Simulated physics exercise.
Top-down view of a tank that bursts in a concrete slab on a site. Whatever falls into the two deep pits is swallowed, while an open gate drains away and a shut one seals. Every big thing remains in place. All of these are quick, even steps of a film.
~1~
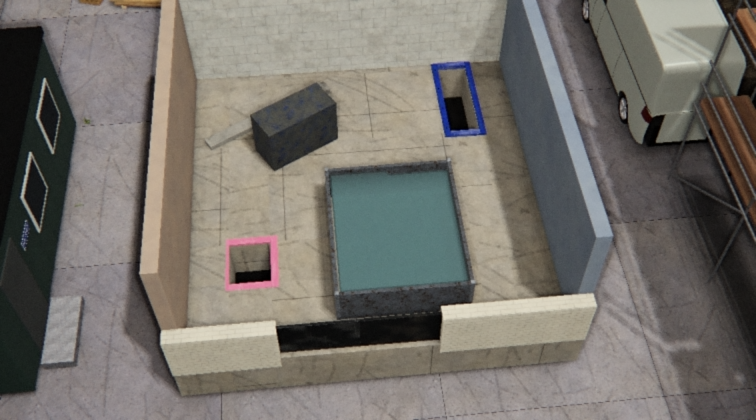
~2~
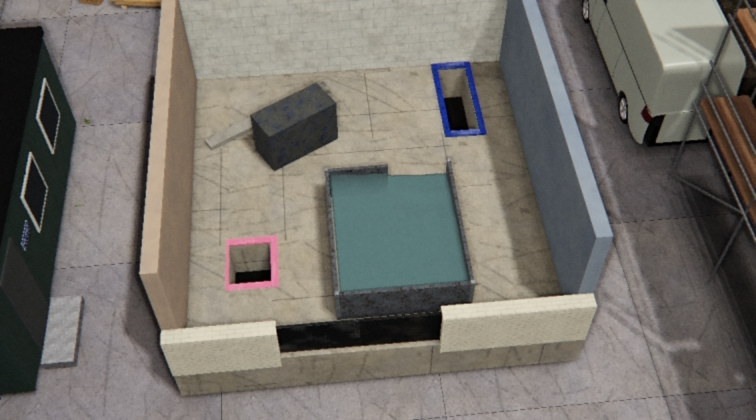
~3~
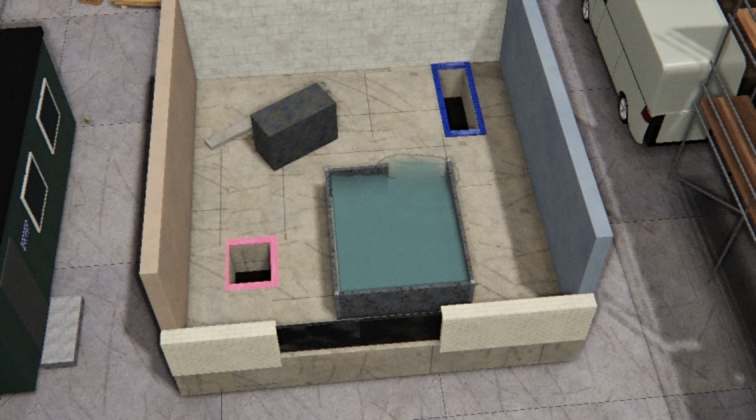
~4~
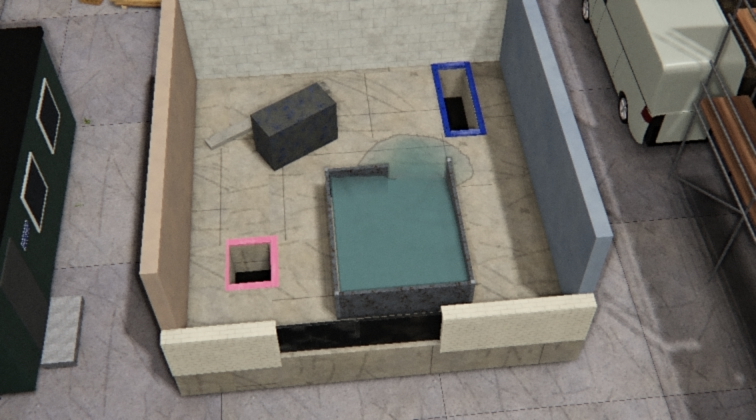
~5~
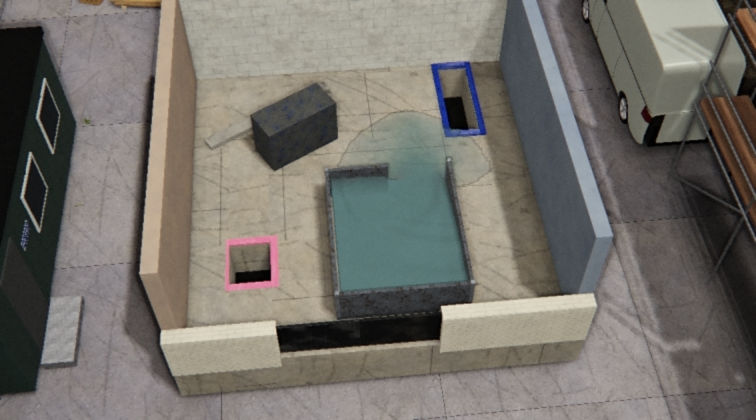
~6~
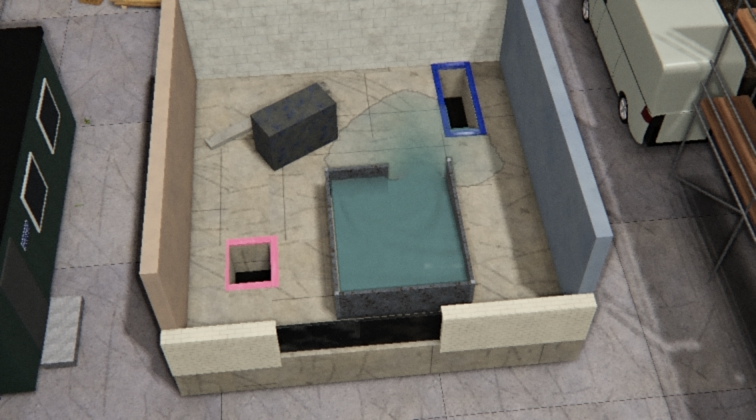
Water tank in a walled concrete slab opening on its far side, with water pouring out and spreading across the floor.
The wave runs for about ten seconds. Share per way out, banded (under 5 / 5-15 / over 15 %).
Banded: Gate under 5 %, blue pit over 15 %, pink pit under 5 %.
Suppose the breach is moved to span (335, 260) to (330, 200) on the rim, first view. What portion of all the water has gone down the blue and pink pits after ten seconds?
Roughly, in per cent: Blue 2, pink 50.
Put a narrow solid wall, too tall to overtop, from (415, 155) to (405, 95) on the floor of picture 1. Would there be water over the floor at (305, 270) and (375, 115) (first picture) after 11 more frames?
Spared, then swamped.
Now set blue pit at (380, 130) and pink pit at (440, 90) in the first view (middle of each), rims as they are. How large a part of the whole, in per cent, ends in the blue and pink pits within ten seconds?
The blue pit receives 20 per cent and the pink pit 40 per cent.
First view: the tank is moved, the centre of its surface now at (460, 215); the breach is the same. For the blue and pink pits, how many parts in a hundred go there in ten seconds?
Within ten seconds, blue collects 55 percent of the total and pink collects 0 percent.
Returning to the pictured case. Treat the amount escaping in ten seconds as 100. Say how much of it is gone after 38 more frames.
It comes to around 70 per cent.
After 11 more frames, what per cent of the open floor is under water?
Close to 35 in a hundred, I think.
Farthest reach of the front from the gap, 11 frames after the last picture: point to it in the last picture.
At roughly (262, 81).
A moment on, water covers 30 % of the floor; the gate 0 %, the blue pit 2 %, the pink pit 0 %.
Next, water covers 35 % of the floor; the gate 0 %, the blue pit 7 %, the pink pit 0 %.
Then, water covers 45 % of the floor; the gate 0 %, the blue pit 15 %, the pink pit 0 %.
Later, water covers 60 % of the floor; the gate 0 %, the blue pit 27 %, the pink pit 0 %.
In the end, water covers 90 % of the floor; the gate 0 %, the blue pit 37 %, the pink pit 2 %.
